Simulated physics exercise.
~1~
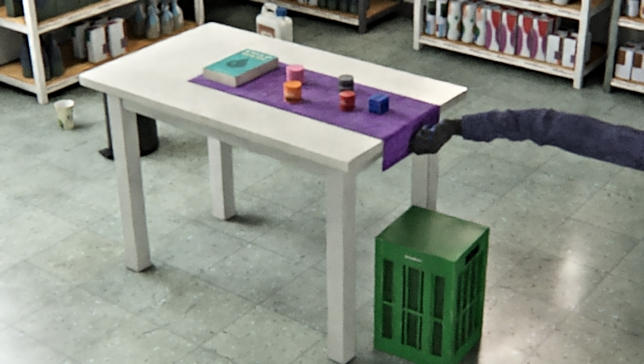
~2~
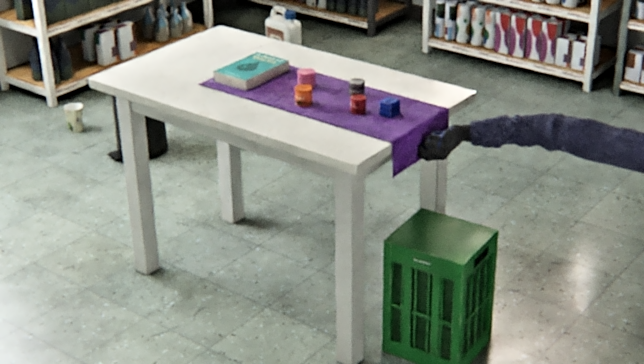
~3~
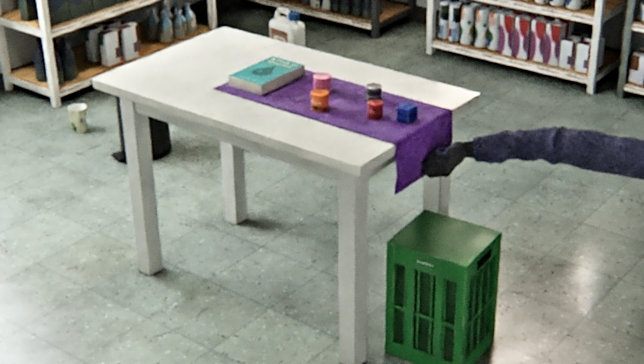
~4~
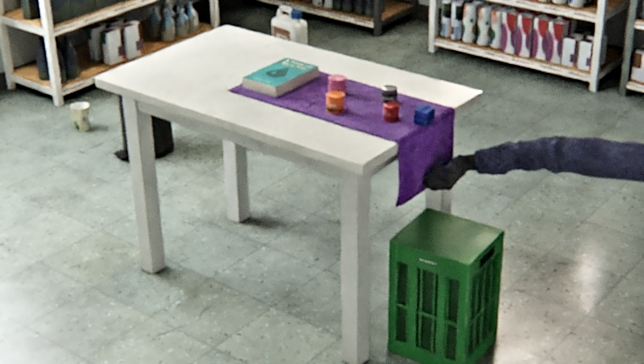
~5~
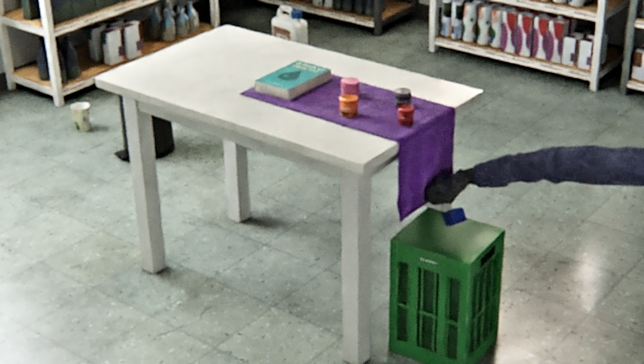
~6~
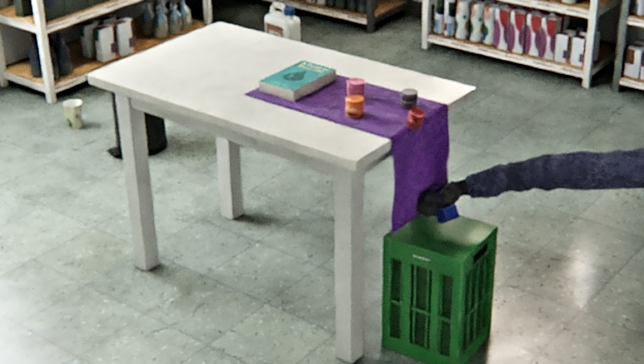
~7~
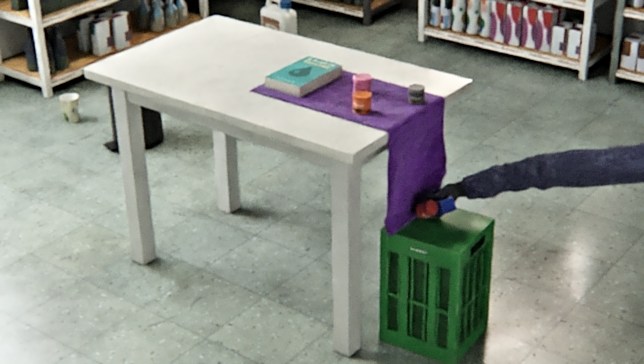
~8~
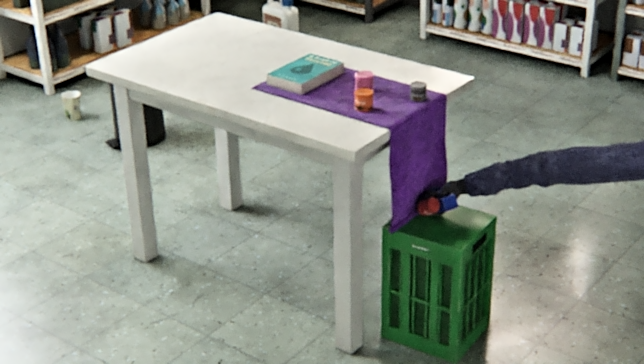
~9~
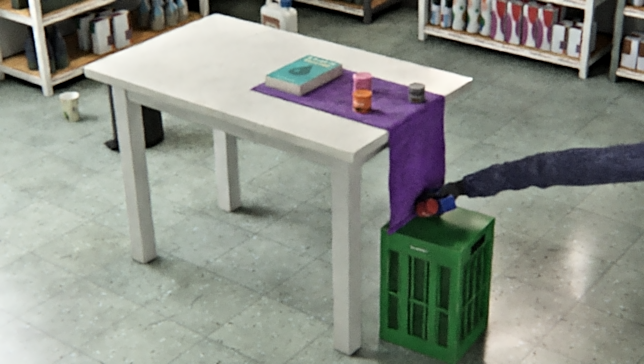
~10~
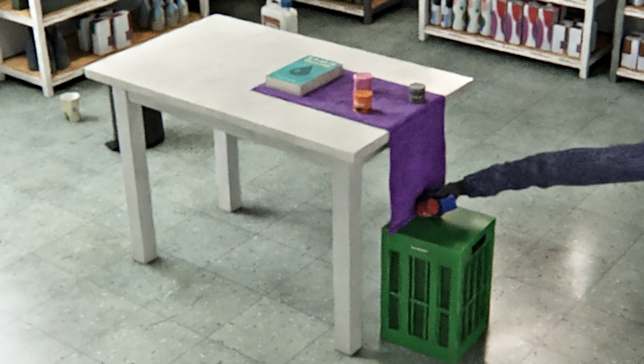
A gloved hand pulls a purple runner down until two small items drop onto a crate.
